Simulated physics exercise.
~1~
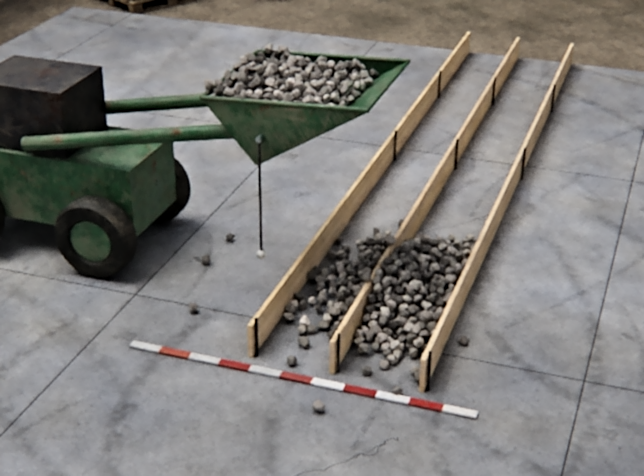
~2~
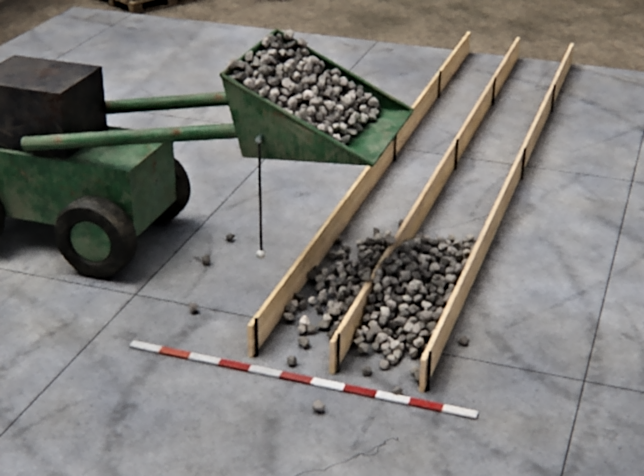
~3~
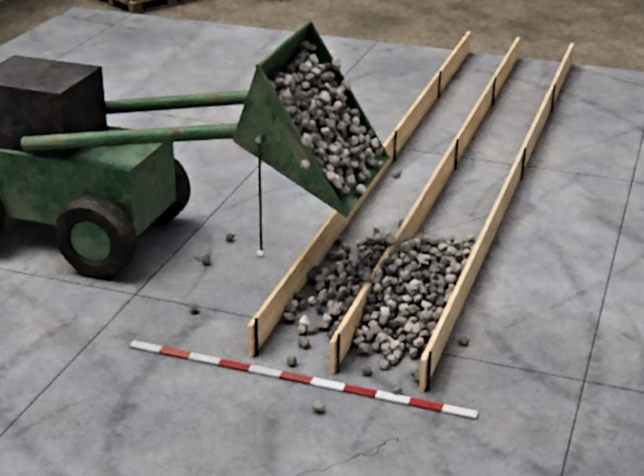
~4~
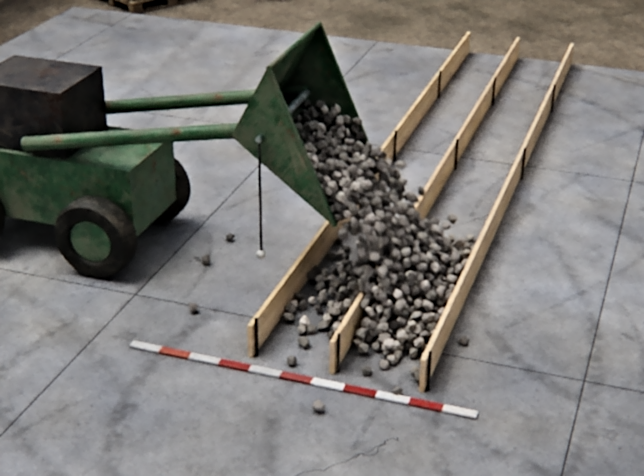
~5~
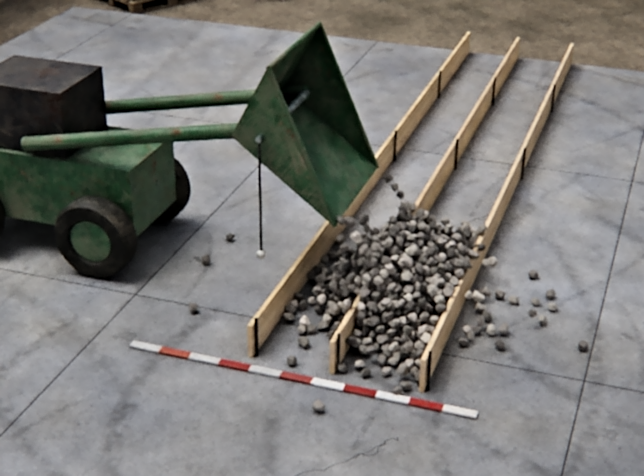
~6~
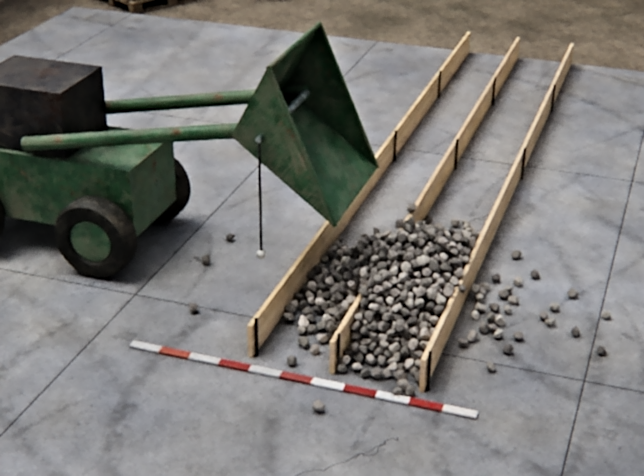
A green loader's bucket full of grey stones tips forward until it empties over three wooden boards on a concrete floor, adding to the stones already there; the enlarged heap settles mostly between the boards, with some stones scattered to the right as the bucket stays tilted.
